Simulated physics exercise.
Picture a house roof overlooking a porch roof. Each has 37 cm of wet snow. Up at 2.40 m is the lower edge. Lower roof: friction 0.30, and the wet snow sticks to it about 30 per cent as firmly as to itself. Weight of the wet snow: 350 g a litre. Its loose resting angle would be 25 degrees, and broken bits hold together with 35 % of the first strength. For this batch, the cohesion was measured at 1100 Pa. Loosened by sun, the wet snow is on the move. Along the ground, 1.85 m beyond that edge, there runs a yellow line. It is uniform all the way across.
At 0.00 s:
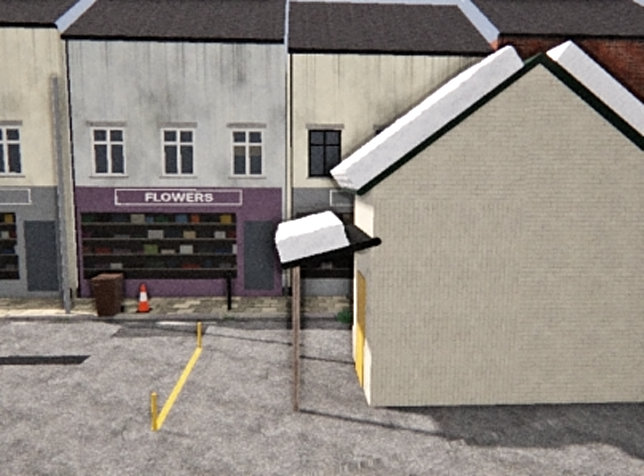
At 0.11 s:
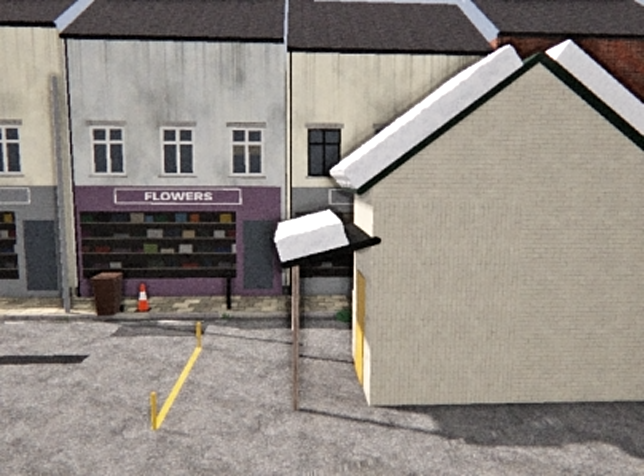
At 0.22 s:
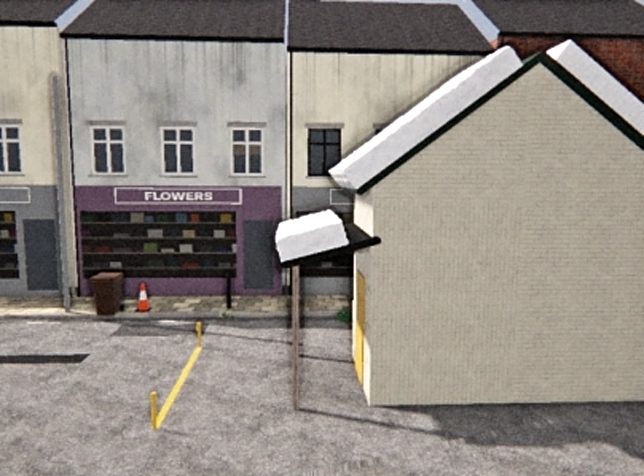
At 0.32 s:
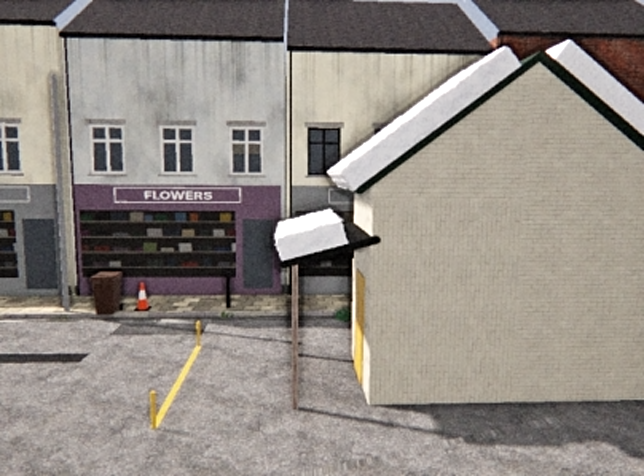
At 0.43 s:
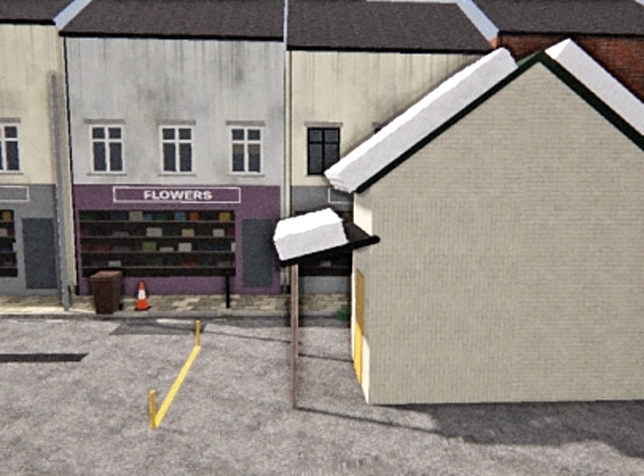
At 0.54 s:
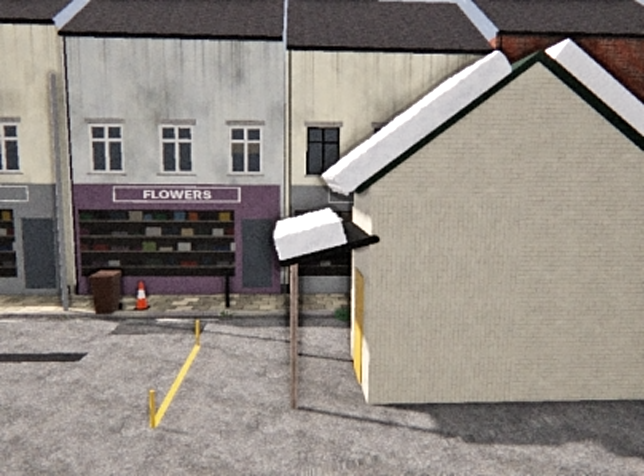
A pale brick building with thick white snow on its pitched roof fills the right side, seen from a raised, unmoving viewpoint across a grey paved yard. A small snow-capped porch roof on a thin post juts left, near a yellow line on the ground, with a purple flower shop, brown bin and orange cone behind. The snow on the main roof's left slope creeps slightly down and leftward, edging past the eave in one piece.
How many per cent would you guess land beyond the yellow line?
I would say 19 percent.
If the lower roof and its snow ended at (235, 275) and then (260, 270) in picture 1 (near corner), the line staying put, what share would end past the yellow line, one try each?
16 %, 16 %.
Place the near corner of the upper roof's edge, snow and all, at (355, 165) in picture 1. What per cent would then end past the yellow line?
I'd put it at close to 40 percent.
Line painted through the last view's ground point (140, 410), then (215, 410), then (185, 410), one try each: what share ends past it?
First try 10 per cent, second 50 per cent, third 30 per cent.
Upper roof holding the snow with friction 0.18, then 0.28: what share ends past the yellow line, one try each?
50 %, then 45 %.
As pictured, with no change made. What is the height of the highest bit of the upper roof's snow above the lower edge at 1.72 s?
About 2.2 m.
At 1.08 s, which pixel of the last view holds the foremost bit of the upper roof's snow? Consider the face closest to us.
At roughly (311, 213).
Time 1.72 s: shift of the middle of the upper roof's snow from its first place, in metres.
Roughly 1.8 m.
After 1.08 s, none is below the lower edge and 0 % is past the line.
After 1.72 s, none is below the lower edge and 0 % is past the line.
After 2.36 s, 27 % is below the lower edge and 0 % is past the line.
After 3.00 s, 64 % is below the lower edge and 7 % is past the line.
After 4.70 s, 88 % is below the lower edge and 19 % is past the line.
